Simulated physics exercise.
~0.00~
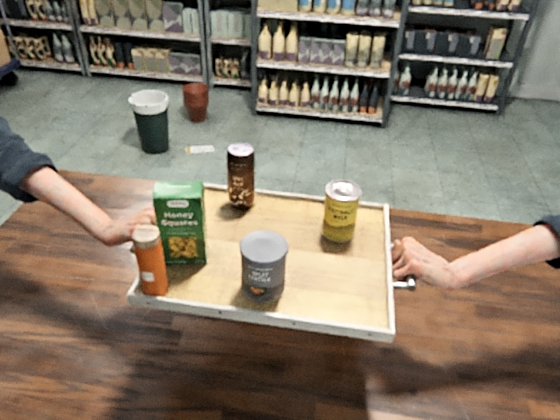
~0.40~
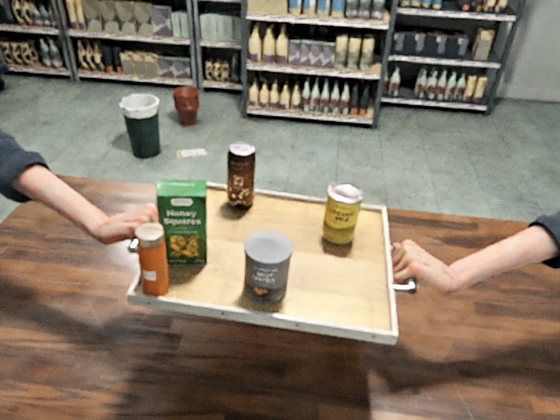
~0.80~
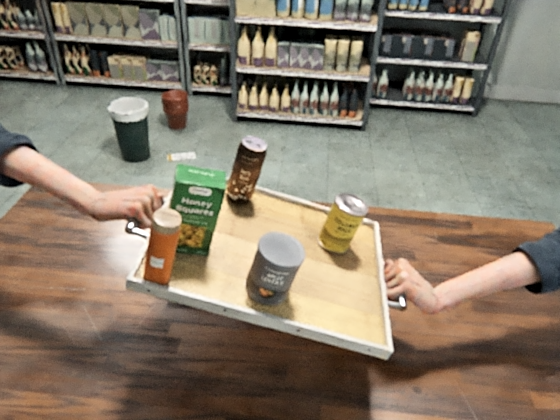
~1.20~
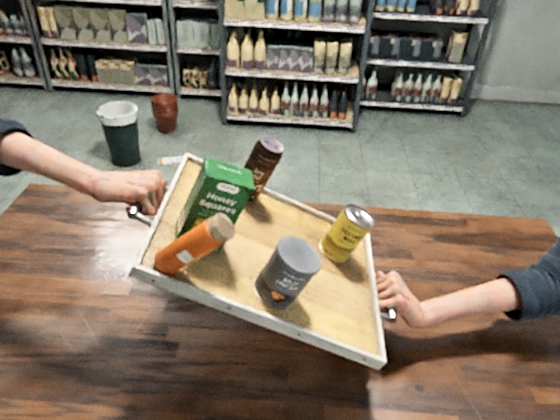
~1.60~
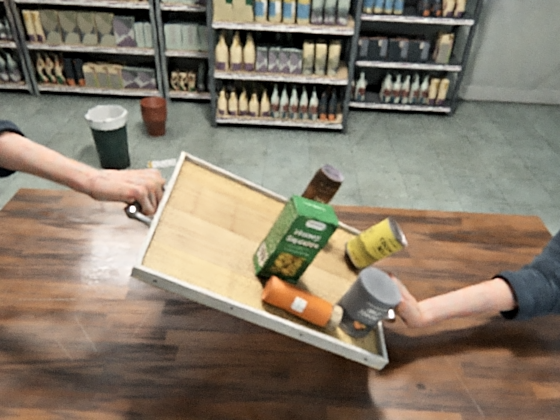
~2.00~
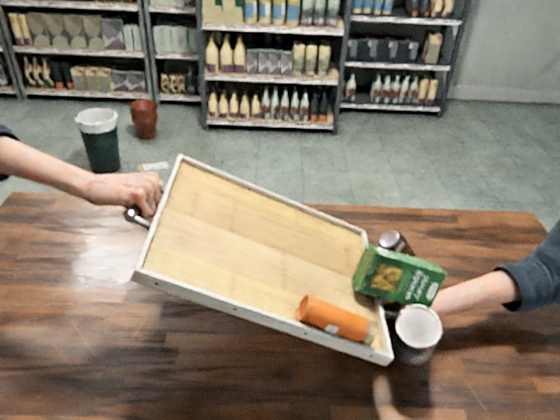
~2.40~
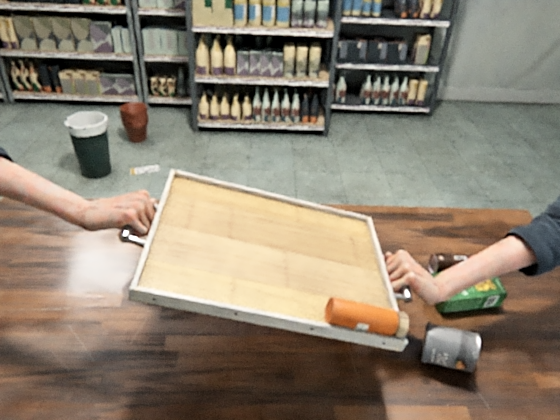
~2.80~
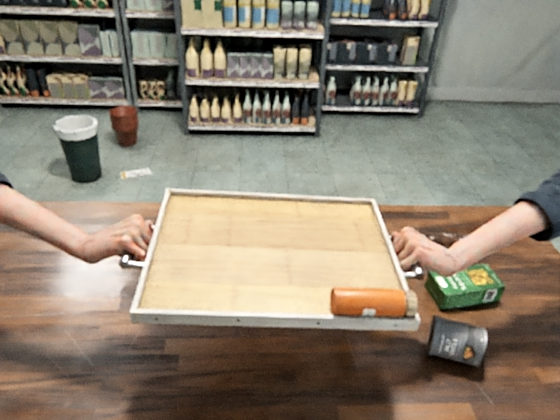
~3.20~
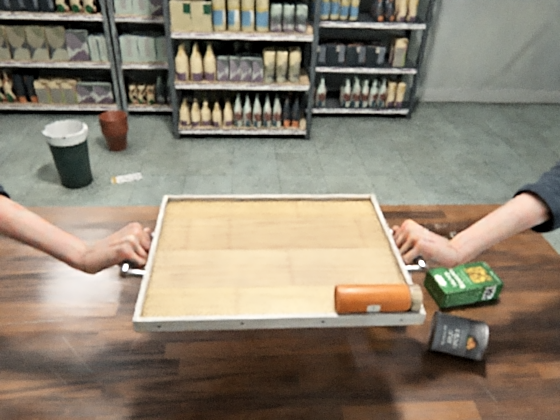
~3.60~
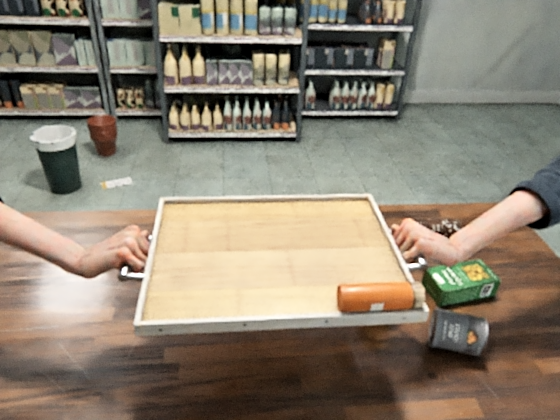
In a shop with stocked shelves, two hands tipped a wooden tray down to the right, and the cans and green carton slid off onto the table; when the tray was levelled, only the orange shaker remained, lying on its side near the right edge.
